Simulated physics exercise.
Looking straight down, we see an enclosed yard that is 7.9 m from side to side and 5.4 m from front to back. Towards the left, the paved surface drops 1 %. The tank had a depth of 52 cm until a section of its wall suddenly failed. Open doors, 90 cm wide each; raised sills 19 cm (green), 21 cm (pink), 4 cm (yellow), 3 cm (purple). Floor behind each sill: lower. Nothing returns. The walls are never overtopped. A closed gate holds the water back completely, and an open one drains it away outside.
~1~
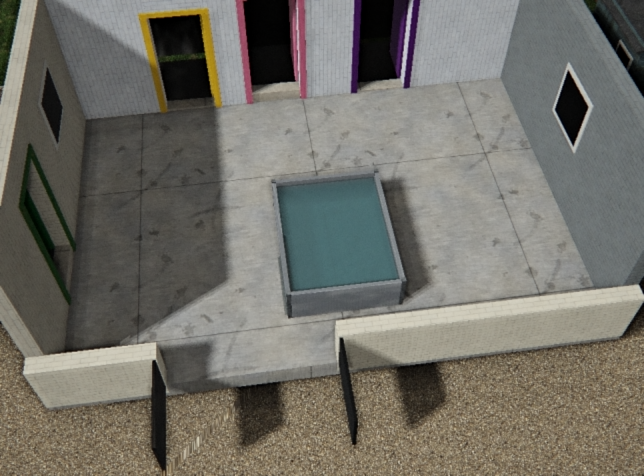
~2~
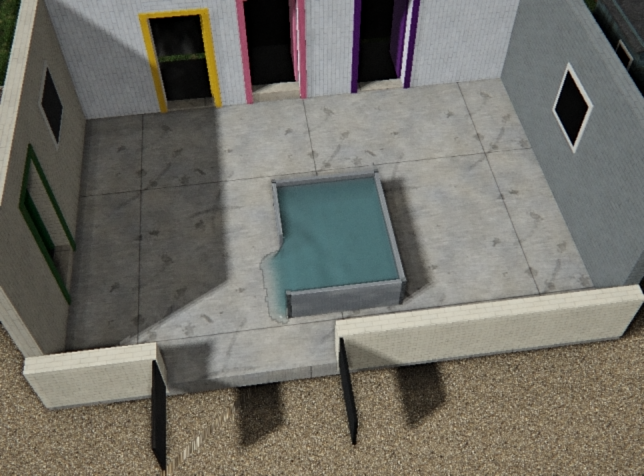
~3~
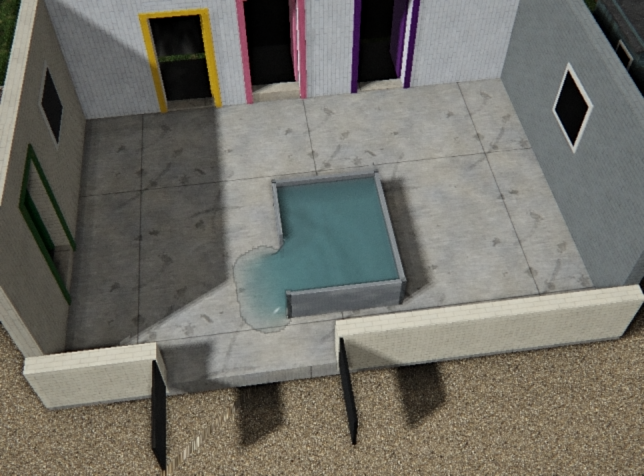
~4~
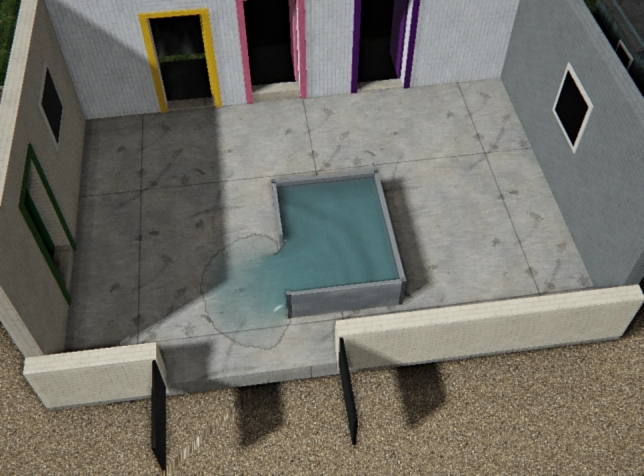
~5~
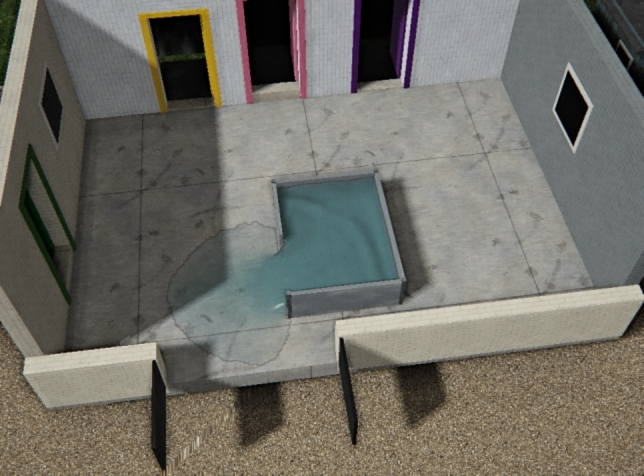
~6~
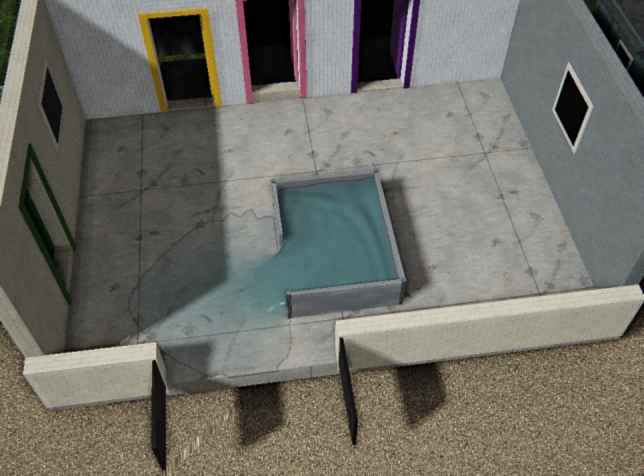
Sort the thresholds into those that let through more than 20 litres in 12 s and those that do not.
Sorted: Green door does not; pink door does not; yellow door lets more through; purple door does not.
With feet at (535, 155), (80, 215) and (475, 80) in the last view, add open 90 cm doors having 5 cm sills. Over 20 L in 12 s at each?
Well, the first is on the low side, the second is on the high side, and the third is on the low side.
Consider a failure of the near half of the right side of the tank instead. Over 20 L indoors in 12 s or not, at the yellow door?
Note: Yellow door, short of the limit.
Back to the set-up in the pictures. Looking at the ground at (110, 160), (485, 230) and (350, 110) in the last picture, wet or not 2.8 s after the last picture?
Respectively: Got hit, was missed, was missed.
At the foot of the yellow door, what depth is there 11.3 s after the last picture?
Roughly 5.5 centimetres.
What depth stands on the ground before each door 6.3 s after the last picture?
Centimetres: Green 10 / pink 4 / yellow 8 / purple 1.
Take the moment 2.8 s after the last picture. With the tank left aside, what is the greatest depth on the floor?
Peak depth: Approx. 20 cm.
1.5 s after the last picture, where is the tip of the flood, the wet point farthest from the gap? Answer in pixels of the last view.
Location: Approx. (81, 183) in the last view.
Then, 0.7 s after the last picture water covers 20 % of the floor and is deepest (28 cm) near (275, 301); green door 15 cm at the sill, 0 L in, pink door not reached, yellow door not reached, purple door not reached.
Then, 1.5 s after the last picture water covers 20 % of the floor and is deepest (34 cm) near (76, 380); green door 21 cm at the sill, 0 L in, pink door not reached, yellow door not reached, purple door not reached.
Then, 2.8 s after the last picture water covers 30 % of the floor and is deepest (20 cm) near (63, 382); green door 16 cm at the sill, 4 L in, pink door not reached, yellow door not reached, purple door not reached.
Then, 6.3 s after the last picture water covers 50 % of the floor and is deepest (13 cm) near (82, 168); green door 10 cm at the sill, 4 L in, pink door 4 cm at the sill, 0 L in, yellow door 8 cm at the sill, 24 L in, purple door 1 cm at the sill, 0 L in.
Then, 11.3 s after the last picture water covers 75 % of the floor and is deepest (8 cm) near (85, 139); green door 6 cm at the sill, 4 L in, pink door 4 cm at the sill, 0 L in, yellow door 6 cm at the sill, 54 L in, purple door 3 cm at the sill, 0 L in.
